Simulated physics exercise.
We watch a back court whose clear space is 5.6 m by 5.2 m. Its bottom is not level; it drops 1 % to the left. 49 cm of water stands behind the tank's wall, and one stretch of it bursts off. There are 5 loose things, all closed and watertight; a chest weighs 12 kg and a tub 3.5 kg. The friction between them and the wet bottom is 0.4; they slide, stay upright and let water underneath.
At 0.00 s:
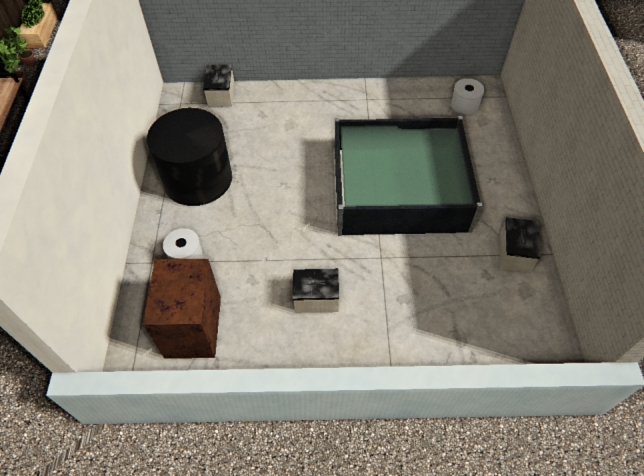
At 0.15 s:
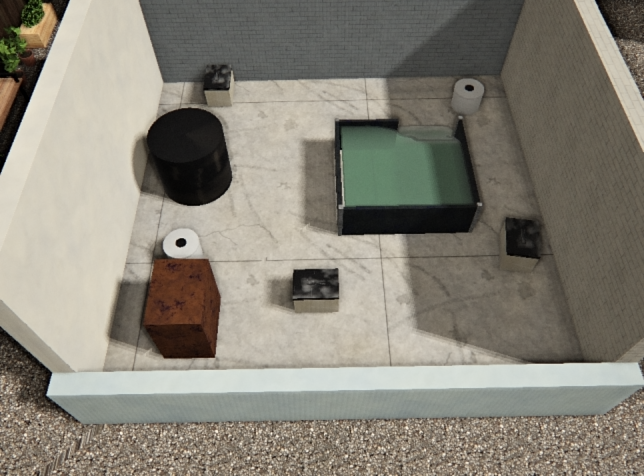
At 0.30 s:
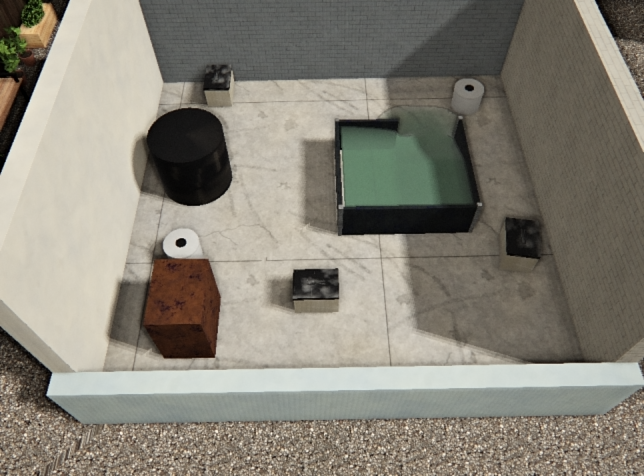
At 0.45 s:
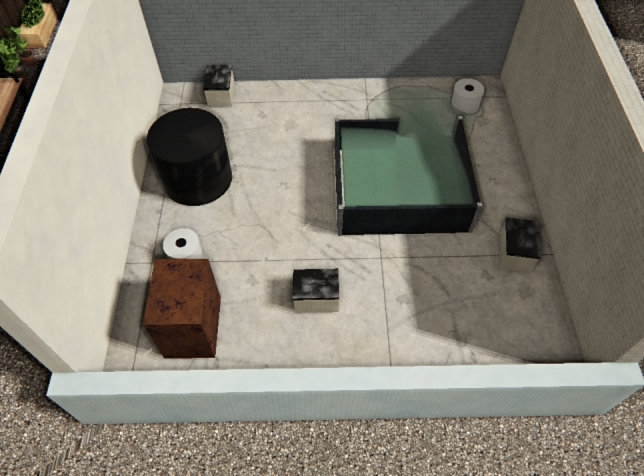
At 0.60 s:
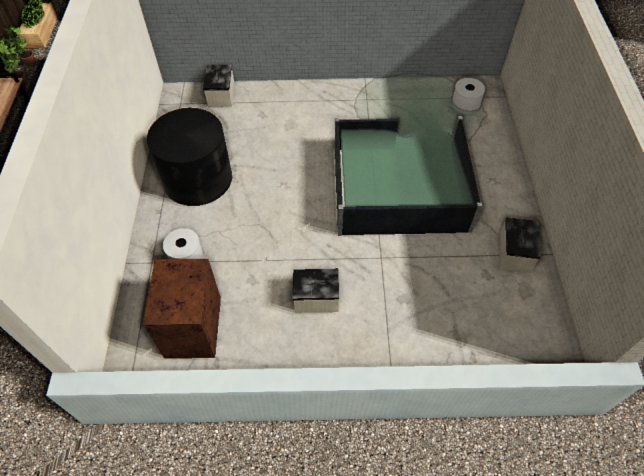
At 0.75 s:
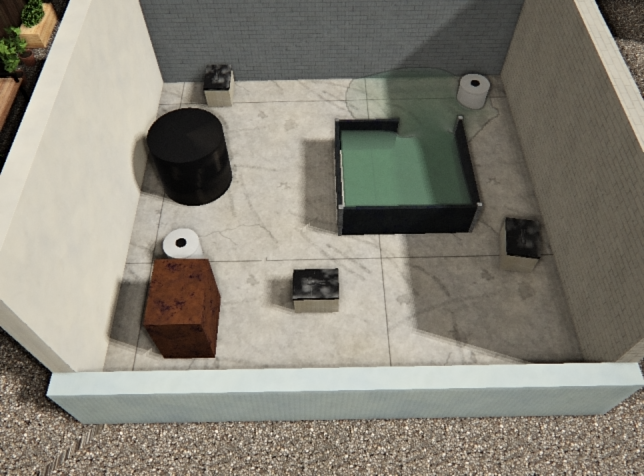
The clip opens on a walled court where green water fills a dark-sided square basin among scattered blocks and cylinders. Part of the basin's back side gives way, and water pours through the gap, spreading thinly toward the grey wall. The white cylinder behind it then slides slightly right, while the other objects stay still.
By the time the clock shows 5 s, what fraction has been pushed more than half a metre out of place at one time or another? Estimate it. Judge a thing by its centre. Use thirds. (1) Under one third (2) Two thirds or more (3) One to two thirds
3.
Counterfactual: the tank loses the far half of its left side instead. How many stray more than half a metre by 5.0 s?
Then 2 of them would.
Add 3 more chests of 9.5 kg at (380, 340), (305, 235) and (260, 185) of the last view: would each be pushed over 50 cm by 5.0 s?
Answers in order are does not cross, does not cross and does not cross.
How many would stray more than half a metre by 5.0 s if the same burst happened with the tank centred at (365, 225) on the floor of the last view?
Count: 2.
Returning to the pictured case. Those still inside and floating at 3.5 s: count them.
Count at that moment: 2.
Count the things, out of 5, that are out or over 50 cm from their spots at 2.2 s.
That would be 0.
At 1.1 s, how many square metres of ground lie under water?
Flooded: Near 6.0 m2.
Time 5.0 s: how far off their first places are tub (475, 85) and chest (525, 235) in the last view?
Distances: 400 cm; 120 cm.
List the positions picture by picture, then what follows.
A tub at (470, 88) rests on the ground; a chest at (524, 237) rests on the ground; 2.5 m2 under water; 0 of 5 have shifted, in the first picture.
A tub at (470, 88) rests on the ground; a chest at (524, 237), on the bottom; water covers 3.0 m2; 0 of 5 have shifted, in the second picture.
A tub at (470, 88) rests on the ground; a chest at (524, 237) rests on the ground; water covers 3.5 m2; 0 of 5 have shifted, in the third picture.
A tub at (470, 88) rests on the ground; a chest at (524, 237), on the bottom; 4.3 m2 under water; 0 of 5 have shifted, in the fourth picture.
A tub at (470, 88), on the bottom; a chest at (524, 237), on the bottom; 5.0 m2 under water; 0 of 5 have shifted, in the fifth picture.
A tub at (475, 83), on the bottom, 13 cm from its start; a chest at (524, 237), on the bottom; 5.4 m2 under water; 1 of 5 have shifted, in the sixth picture.
After 1.1 s 1 of 5 are over 50 cm from their spots; 0 afloat.
After 2.2 s 0 of 5 are over 50 cm from their spots; 1 afloat.
After 3.5 s 2 of 5 are over 50 cm from their spots; 2 afloat.
After 5.0 s 3 of 5 are over 50 cm from their spots, and 3 have been at some point; 2 afloat.
